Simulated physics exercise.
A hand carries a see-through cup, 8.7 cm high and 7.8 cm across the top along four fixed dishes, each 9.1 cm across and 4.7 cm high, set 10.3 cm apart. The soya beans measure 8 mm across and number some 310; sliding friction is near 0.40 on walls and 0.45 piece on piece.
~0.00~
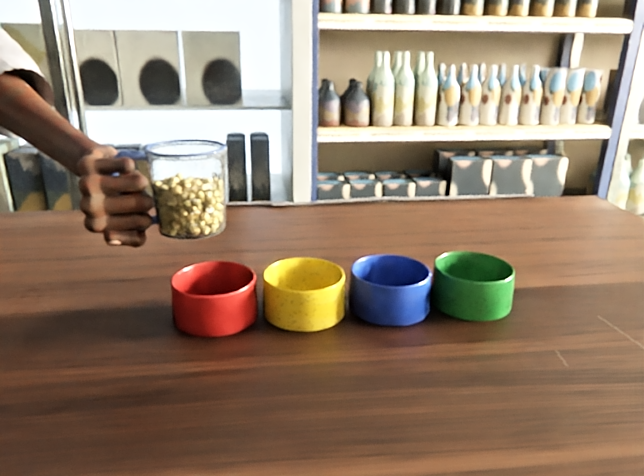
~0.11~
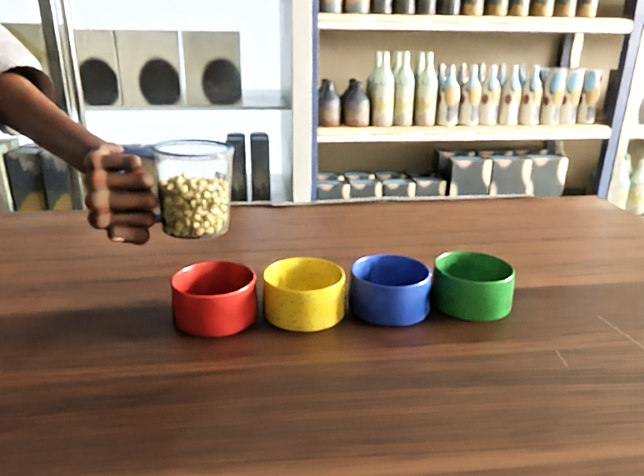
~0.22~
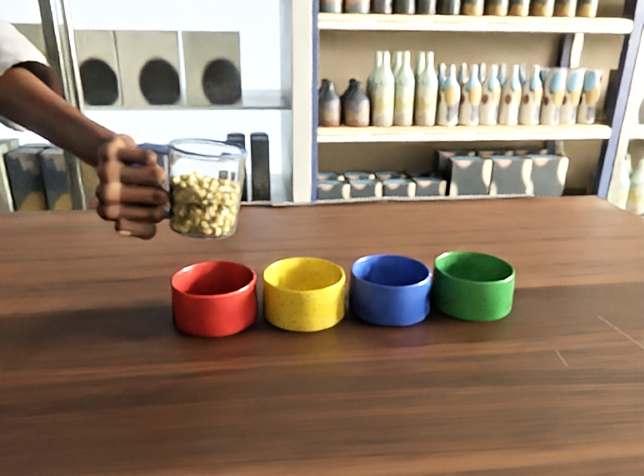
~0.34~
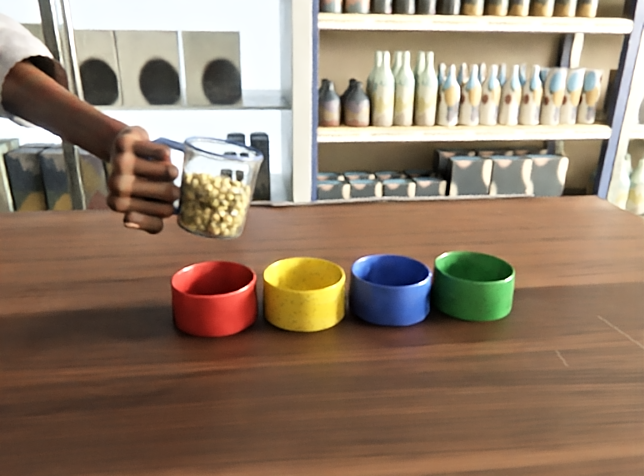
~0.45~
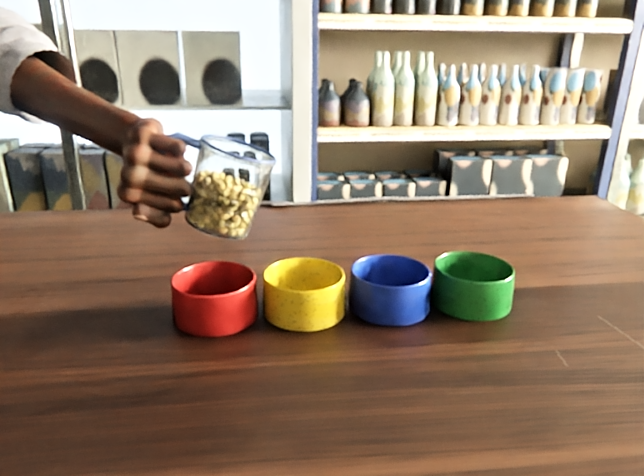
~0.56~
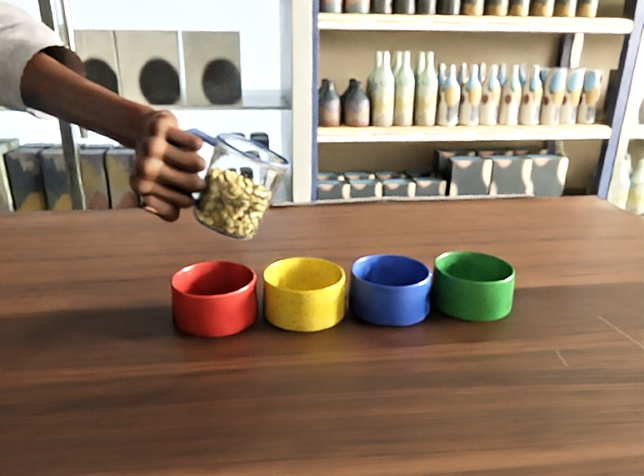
Hand holding a clear cup of pale beans moving slightly right and gradually tilting it rightward above four coloured dishes on a wooden table.
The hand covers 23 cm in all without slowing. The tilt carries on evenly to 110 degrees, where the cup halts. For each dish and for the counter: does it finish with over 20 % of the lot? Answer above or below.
Red: Below, blue: Below, green: Above, yellow: Below, counter: Below.
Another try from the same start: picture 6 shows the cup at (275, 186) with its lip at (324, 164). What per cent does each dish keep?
Red 0; blue 0; green 100; yellow 0.
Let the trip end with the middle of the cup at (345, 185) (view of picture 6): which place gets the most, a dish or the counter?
Most goes to: Blue.
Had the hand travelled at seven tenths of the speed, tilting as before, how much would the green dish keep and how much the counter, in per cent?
In that case green 0, counter 10.
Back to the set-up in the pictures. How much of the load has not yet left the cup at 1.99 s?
Roughly 100 per cent.
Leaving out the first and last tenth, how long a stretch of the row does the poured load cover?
Roughly 6 cm.
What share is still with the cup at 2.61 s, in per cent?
About 15 per cent.
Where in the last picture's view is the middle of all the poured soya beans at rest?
Near (467, 285).
After 1.42 s, tilt 64 degrees; cup holds 100 %.
Then, at 1.99 s, tilt 91 degrees; cup holds 100 %.
Then, at 2.61 s, tilt 110 degrees; cup holds 15 %, green 75 %.
By 3.4 s all is still; red 0 %, blue 0 %, green 95 %, yellow 0 %, counter 5 %.
